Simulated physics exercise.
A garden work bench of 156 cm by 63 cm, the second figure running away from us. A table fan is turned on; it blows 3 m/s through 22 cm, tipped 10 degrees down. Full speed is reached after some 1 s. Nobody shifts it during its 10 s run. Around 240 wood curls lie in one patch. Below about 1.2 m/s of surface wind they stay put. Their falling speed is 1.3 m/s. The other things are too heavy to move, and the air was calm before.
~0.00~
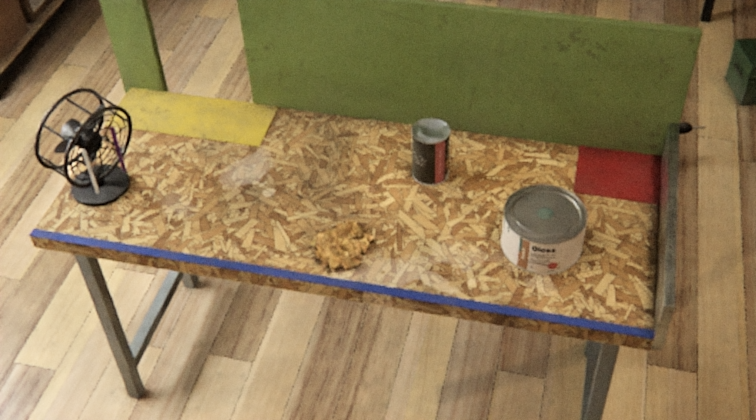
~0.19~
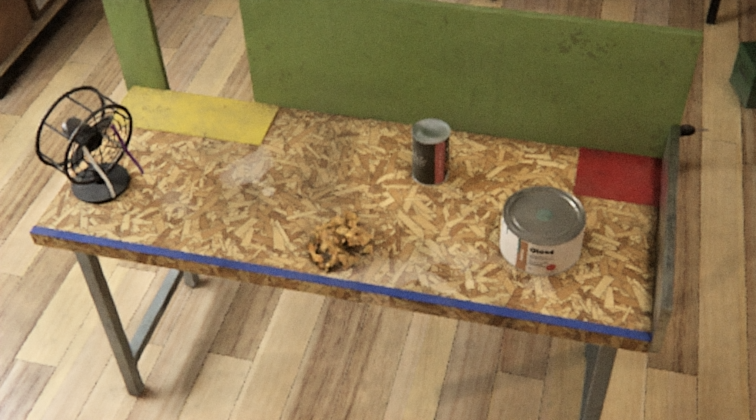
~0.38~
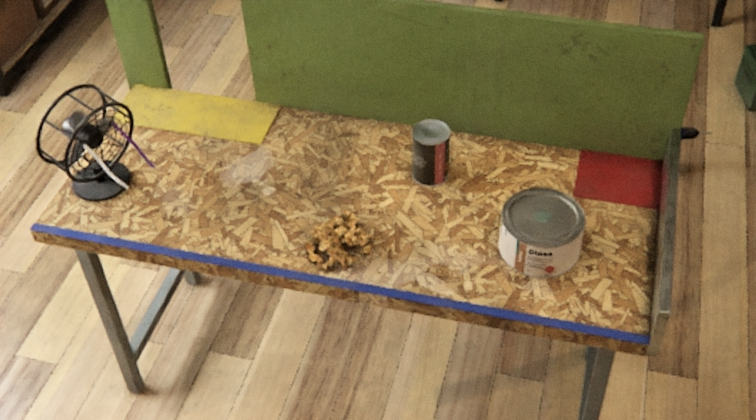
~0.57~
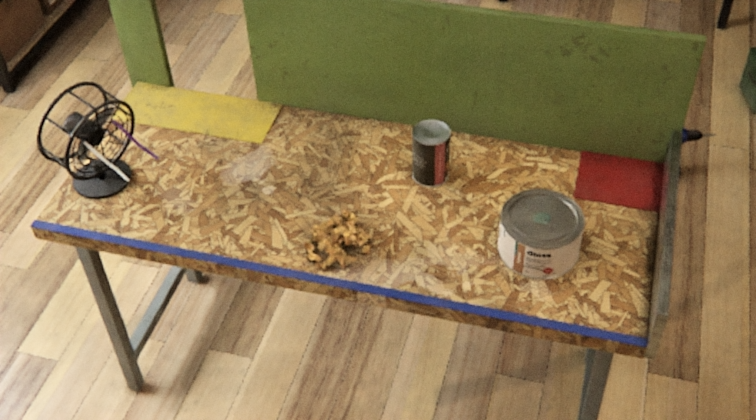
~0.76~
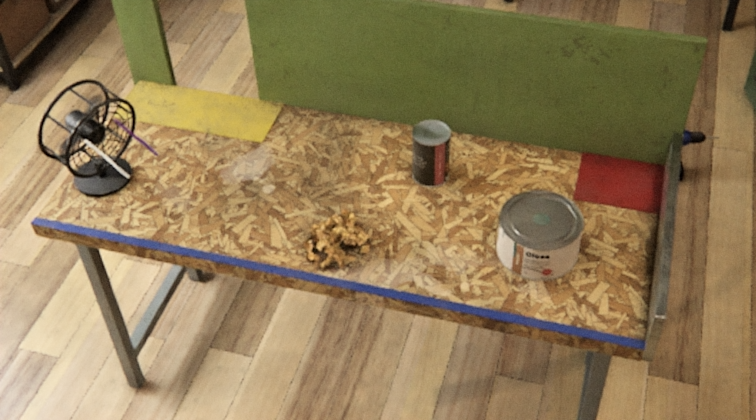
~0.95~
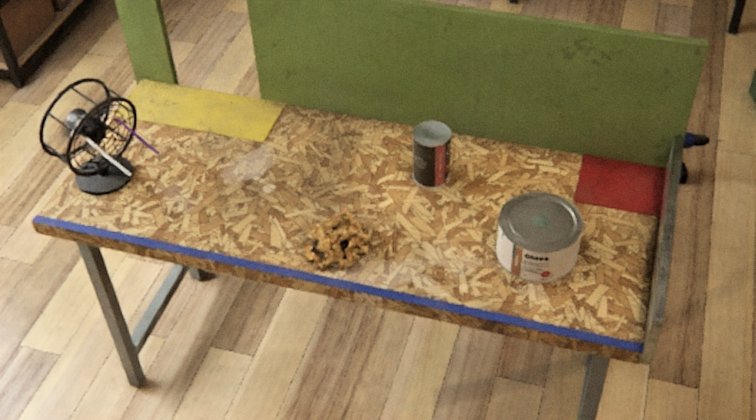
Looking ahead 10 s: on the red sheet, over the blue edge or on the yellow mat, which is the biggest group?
The blue one.
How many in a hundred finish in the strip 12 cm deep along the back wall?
Near 1 %.
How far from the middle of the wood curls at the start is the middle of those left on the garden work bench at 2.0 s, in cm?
About 45 cm.
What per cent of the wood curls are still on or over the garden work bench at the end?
Some 60 per cent.
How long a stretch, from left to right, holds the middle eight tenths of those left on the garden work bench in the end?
About 40 cm.
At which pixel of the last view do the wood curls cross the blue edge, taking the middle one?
Near (461, 314).
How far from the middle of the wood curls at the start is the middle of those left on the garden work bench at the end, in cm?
Roughly 55 cm.
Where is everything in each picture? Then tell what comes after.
In the first picture, the middle of the wood curls is near (342, 245), none has stirred yet and the mouth of the table fan is at (85, 138).
In the second picture, the middle of the wood curls is near (341, 237), about 1 % have left their places, the yellow mat is centred on (194, 115), the red sheet is centred on (618, 176) and the blue edge is centred on (319, 284).
In the third picture, the middle of the wood curls is near (340, 237), about 5 % have left their places, the top of a tin is at (431, 131) and the top of a large tin is at (543, 216).
In the fourth picture, the middle of the wood curls is near (339, 237) and about 5 % have left their places.
In the fifth picture, the middle of the wood curls is near (338, 236) and about 5 % have left their places.
In the sixth picture, the middle of the wood curls is near (336, 237) and about 5 % have left their places.
After 2.0 s, 45 % are on the move or not yet settled, 0 % are on the yellow mat, 0 % on the red sheet and 35 % over the blue edge; the middle of those still in play is near (498, 263).
After 3.2 s, 38 % are on the move or not yet settled, 0 % are on the yellow mat, 2 % on the red sheet and 36 % over the blue edge; the middle of those still in play is near (531, 281).
After 5.5 s, 35 % are on the move or not yet settled, 0 % are on the yellow mat, 2 % on the red sheet and 36 % over the blue edge; the middle of those still in play is near (500, 254).
After 10.0 s, at the end, 0 % are on the yellow mat, 3 % on the red sheet and 37 % over the blue edge; the middle of those still in play is near (568, 284).
